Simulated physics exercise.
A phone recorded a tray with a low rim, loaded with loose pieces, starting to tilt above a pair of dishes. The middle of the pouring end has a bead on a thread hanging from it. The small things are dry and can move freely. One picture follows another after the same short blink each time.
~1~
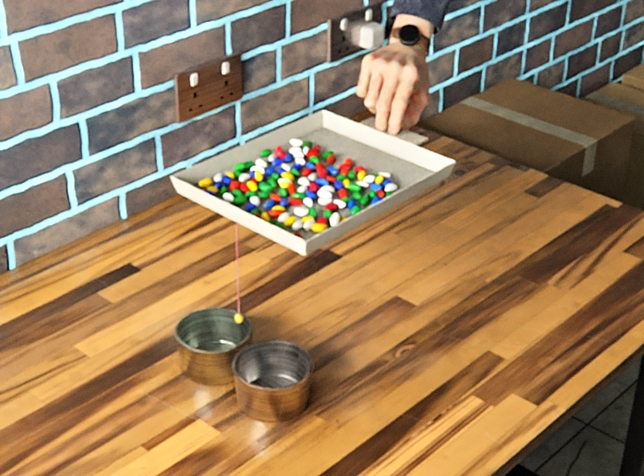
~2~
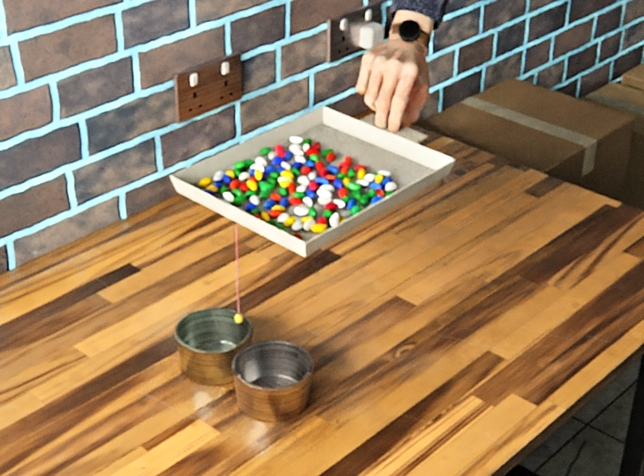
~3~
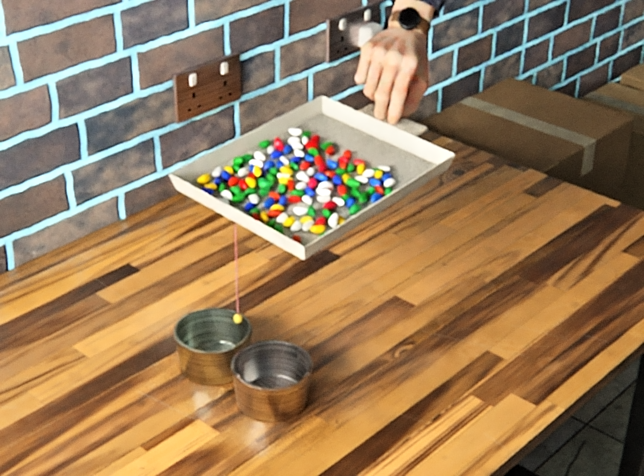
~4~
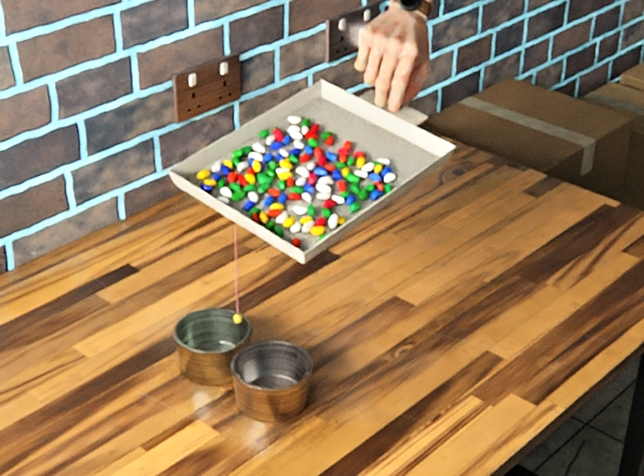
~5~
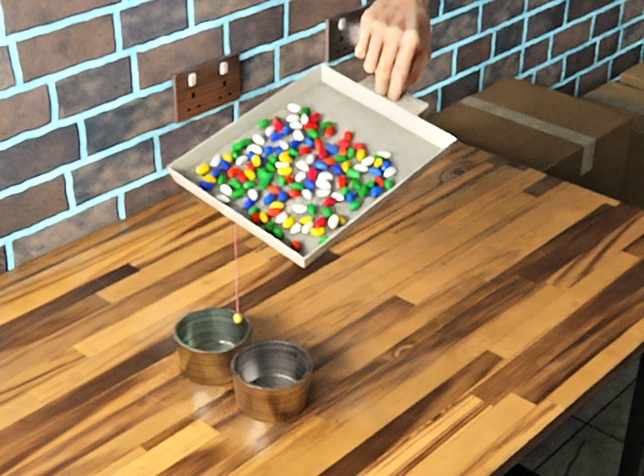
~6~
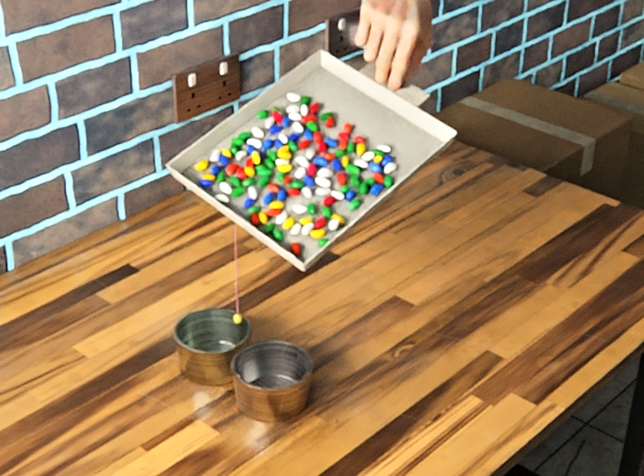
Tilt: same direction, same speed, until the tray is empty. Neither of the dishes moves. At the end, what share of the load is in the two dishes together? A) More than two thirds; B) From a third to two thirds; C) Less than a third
B, from a third to two thirds.
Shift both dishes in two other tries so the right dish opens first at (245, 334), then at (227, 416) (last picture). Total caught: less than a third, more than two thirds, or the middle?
Trial 1 - under a third. Trial 2 - under a third.
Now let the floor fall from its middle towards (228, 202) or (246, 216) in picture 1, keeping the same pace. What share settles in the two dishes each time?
Respectively close to 20 and 10 in a hundred.
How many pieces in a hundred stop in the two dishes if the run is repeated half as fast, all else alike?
Estimate: Around 50%.
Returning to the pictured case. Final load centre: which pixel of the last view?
At about (279, 393), give or take.
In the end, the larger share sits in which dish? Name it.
The victory goes to the right.
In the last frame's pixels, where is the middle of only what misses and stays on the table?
Check roughly (311, 396) and you'll find the middle.
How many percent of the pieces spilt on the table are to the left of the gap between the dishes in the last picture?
20 per cent or thereabouts.
Soon after the last picture, tray tipped steeply; all on the tray.
A little later, tray tipped past a quarter turn; nearly all on the tray; a stray few in the right dish.
Later still, tray tipped past a quarter turn; about half in the right dish; about half outside both.
At rest, tray tipped past a quarter turn; about half in the right dish; none in the left dish; about half outside both.
